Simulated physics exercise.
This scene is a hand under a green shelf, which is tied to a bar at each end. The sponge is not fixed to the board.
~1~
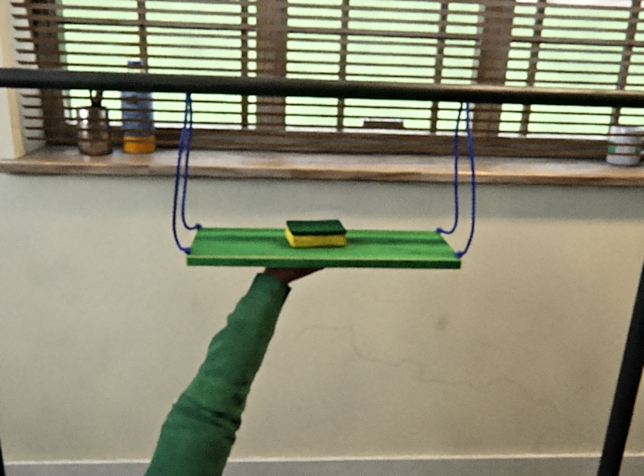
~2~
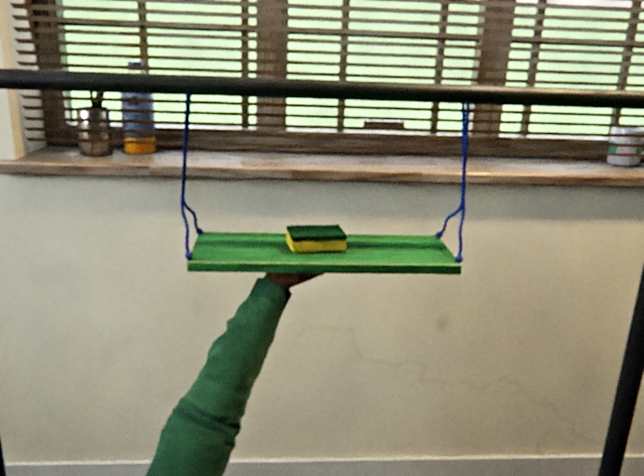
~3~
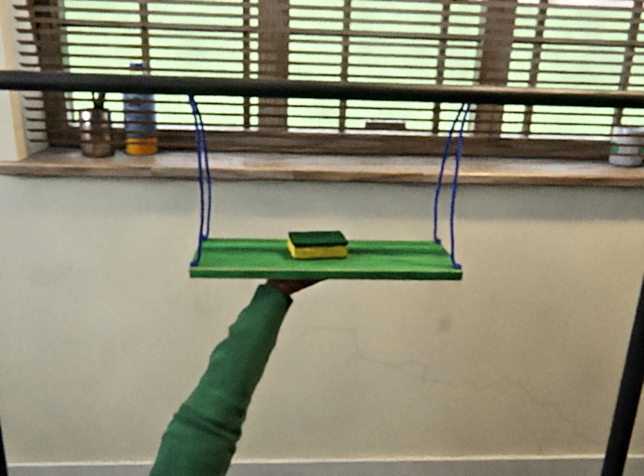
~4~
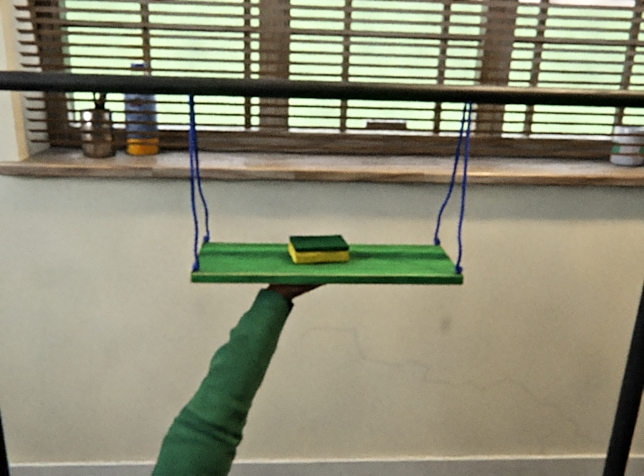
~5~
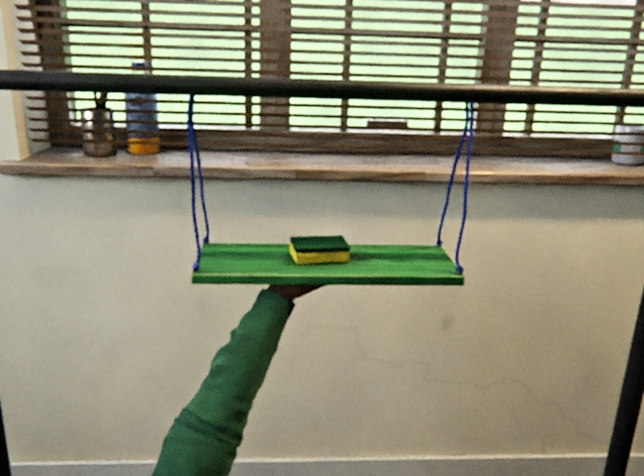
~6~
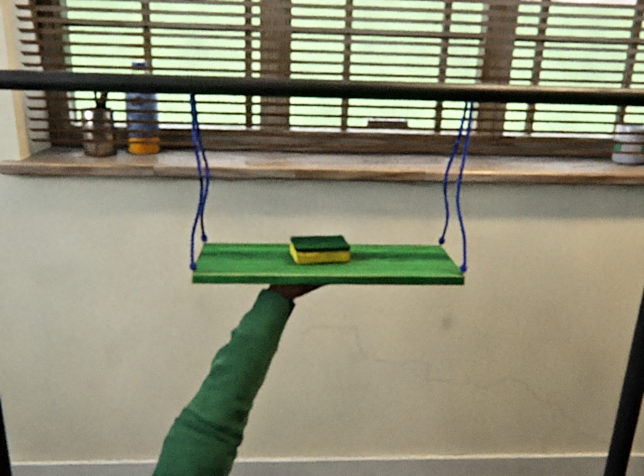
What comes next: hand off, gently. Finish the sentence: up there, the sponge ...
The sponge stays where it was.
Then, 0.28 s on from there, board level; sponge on the board near (320, 251).
In the end, board level; sponge on the board near (319, 252). The sponge remains aboard.
